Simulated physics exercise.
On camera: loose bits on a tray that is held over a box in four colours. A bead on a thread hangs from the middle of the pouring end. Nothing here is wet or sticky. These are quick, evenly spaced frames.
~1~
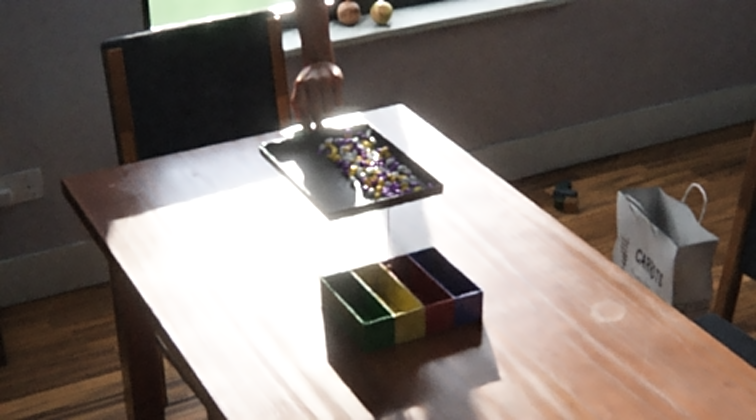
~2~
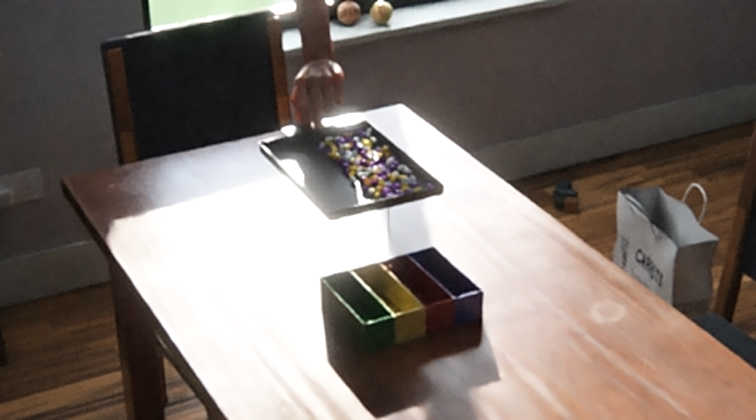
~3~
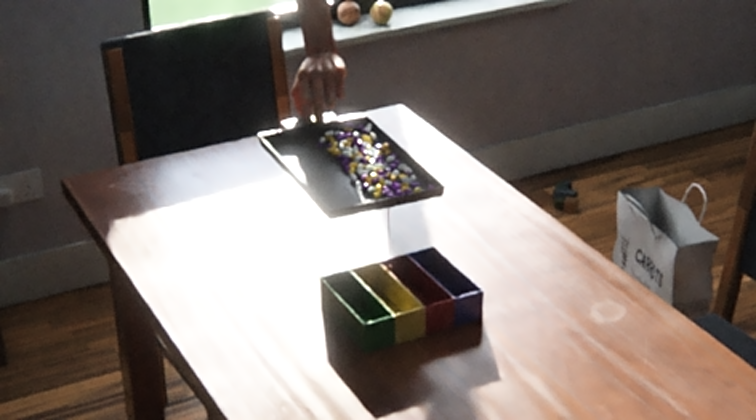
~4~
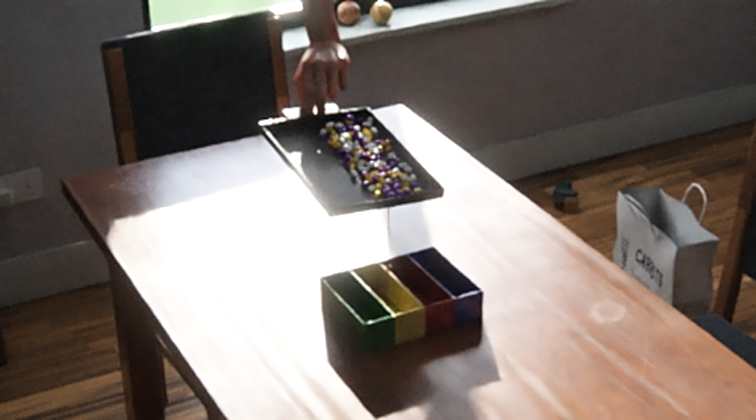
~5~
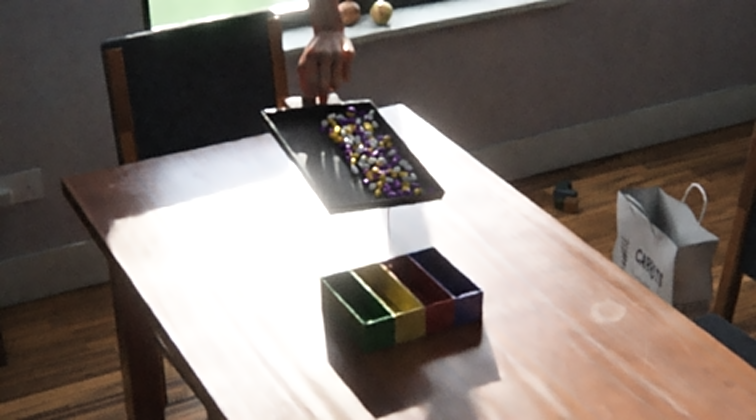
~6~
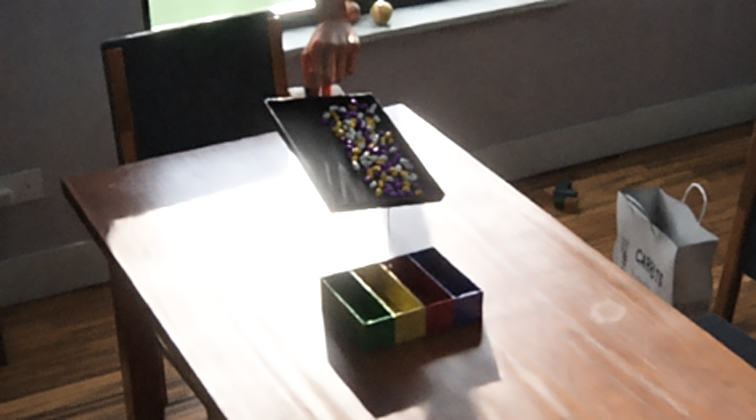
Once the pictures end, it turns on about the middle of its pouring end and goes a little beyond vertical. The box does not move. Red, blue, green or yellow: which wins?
Fullest: The blue cell.
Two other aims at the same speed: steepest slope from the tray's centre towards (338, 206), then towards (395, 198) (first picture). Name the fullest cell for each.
In turn: Green; blue.
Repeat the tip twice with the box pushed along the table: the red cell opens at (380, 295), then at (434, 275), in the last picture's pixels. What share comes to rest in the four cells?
Roughly 10 per cent, and 100 per cent.
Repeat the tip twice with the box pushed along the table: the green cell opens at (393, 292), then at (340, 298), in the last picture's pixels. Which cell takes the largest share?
In turn: The cell in red; blue.
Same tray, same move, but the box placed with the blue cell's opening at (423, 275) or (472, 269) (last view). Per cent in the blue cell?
Near 30 % and 30 %.
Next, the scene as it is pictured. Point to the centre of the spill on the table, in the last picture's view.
At about (486, 293).
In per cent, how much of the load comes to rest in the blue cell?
Close to 60 per cent.
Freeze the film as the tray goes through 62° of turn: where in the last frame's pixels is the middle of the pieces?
Close to (412, 154).
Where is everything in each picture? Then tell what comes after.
The first picture shows corners of the pouring end at (329, 212) and (443, 184), level; middle of the load at (368, 163), jelly beans; bead on its thread at (389, 269); green cell at (379, 331); yellow cell at (410, 323); red cell at (440, 314); blue cell at (469, 306).
The second picture shows corners of the pouring end at (329, 211) and (443, 184), level; middle of the load at (368, 162).
The third picture shows corners of the pouring end at (330, 210) and (443, 186), tipped barely, lowest at the right corner; middle of the load at (368, 160).
The fourth picture shows corners of the pouring end at (331, 208) and (444, 188), tipped a little, lowest at the right corner; middle of the load at (368, 155).
The fifth picture shows corners of the pouring end at (332, 207) and (444, 191), tipped a little, lowest at the right corner; middle of the load at (369, 151).
The sixth picture shows corners of the pouring end at (333, 205) and (444, 193), tipped clearly, lowest at the right corner; middle of the load at (371, 147); green cell at (379, 331); yellow cell at (410, 323); red cell at (440, 314); blue cell at (469, 306).
Soon after the last picture, tray tipped steeply; all on the tray.
A little later, tray tipped past a quarter turn; most on the tray; a stray few in the blue cell; a small part falling or outside the box.
Later still, tray tipped past a quarter turn; about two thirds in the blue cell; a small part in the red cell; a stray few in the yellow cell; about a quarter falling or outside the box.
At rest, tray tipped past a quarter turn; about two thirds in the blue cell; a small part in the red cell; a stray few in the yellow cell; none in the green cell; about a quarter outside the box.
